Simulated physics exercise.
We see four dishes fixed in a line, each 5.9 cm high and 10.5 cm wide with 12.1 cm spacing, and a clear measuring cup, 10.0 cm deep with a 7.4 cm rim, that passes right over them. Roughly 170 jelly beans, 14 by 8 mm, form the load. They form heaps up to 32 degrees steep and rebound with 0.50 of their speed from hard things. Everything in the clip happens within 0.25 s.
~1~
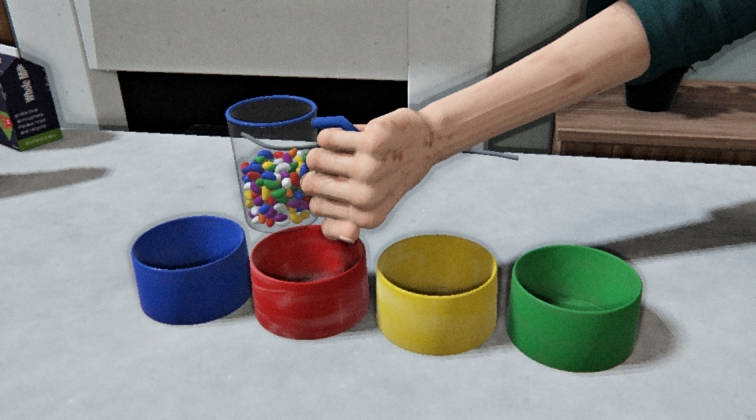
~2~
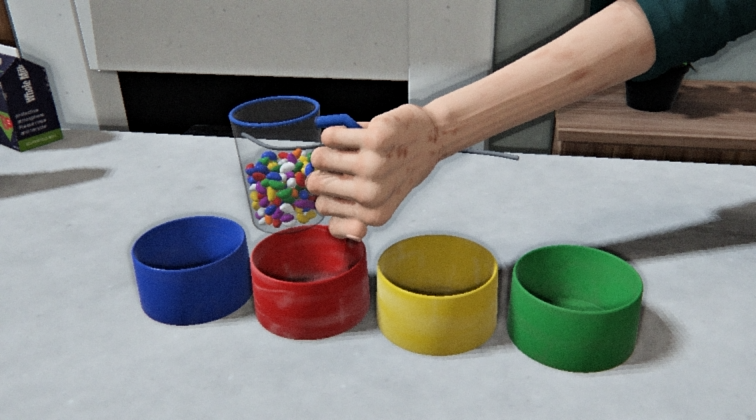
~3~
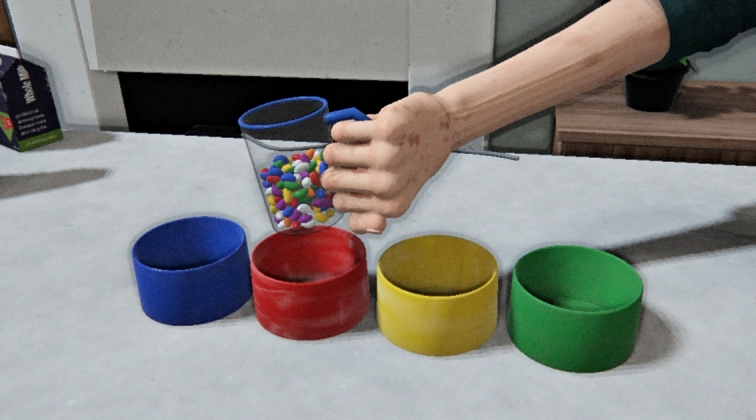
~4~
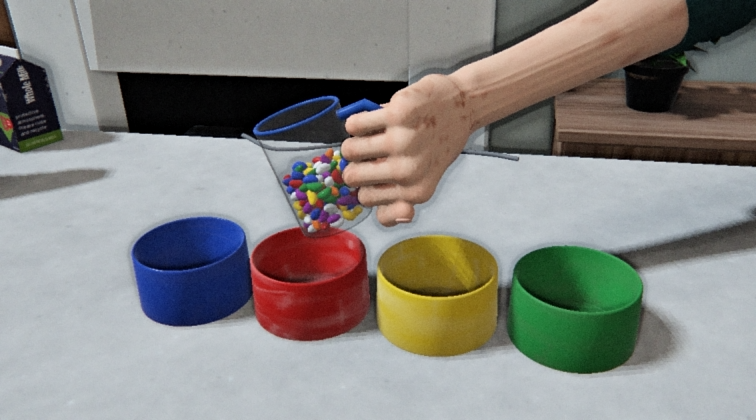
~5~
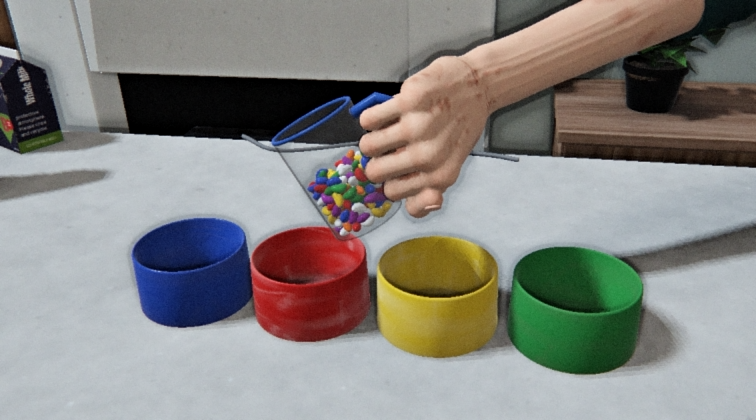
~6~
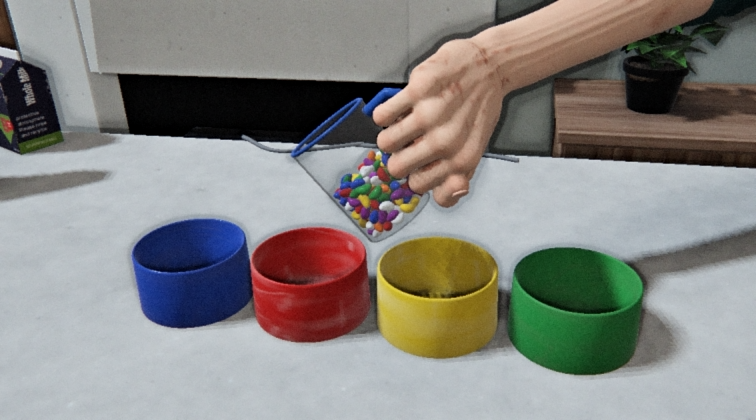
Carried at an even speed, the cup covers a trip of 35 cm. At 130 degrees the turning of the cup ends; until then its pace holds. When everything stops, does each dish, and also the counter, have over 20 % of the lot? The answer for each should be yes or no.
Red dish - no, blue dish - no, green dish - yes, yellow dish - no, counter - no.
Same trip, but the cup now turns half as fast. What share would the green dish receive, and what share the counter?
Shares: Green at 100; counter at 0.
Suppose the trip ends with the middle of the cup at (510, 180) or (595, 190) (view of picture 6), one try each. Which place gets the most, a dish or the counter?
The largest share ends at yellow first and at green second.
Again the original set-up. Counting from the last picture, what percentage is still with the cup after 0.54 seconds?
Near 50 per cent of the load.
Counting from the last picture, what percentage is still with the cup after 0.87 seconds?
My guess is near 0 per cent.
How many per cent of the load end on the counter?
5 %.
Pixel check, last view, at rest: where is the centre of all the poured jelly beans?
Close to pixel (579, 319).
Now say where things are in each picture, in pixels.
In the first frame, cup at (277, 165), tilt 0 degrees, lip at (231, 109), moved 0.0 cm; middle of the pieces at (282, 189); blue dish at (189, 242); red dish at (308, 253); yellow dish at (437, 264); green dish at (576, 277).
In the second frame, cup at (282, 165), tilt 2 degrees, lip at (234, 111), moved 0.4 cm; middle of the pieces at (287, 190).
In the third frame, cup at (296, 167), tilt 8 degrees, lip at (244, 116), moved 1.7 cm; middle of the pieces at (304, 191).
In the fourth frame, cup at (318, 169), tilt 18 degrees, lip at (259, 126), moved 3.6 cm; middle of the pieces at (328, 192).
In the fifth frame, cup at (340, 171), tilt 28 degrees, lip at (276, 138), moved 5.7 cm; middle of the pieces at (355, 192).
In the sixth frame, cup at (364, 173), tilt 38 degrees, lip at (296, 151), moved 7.8 cm; middle of the pieces at (381, 192); blue dish at (190, 245); red dish at (309, 255); yellow dish at (437, 267); green dish at (577, 279).
Then, 0.32 s after the last picture, tilt 101 degrees; cup holds 100 %.
Then, 0.54 s after the last picture, tilt 130 degrees; cup holds 50 %, green 45 %.
Then, 0.87 s after the last picture, tilt 130 degrees; cup holds 0 %, green 95 %.
In the end, red 0 %, blue 0 %, green 95 %, yellow 0 %, counter 5 %.
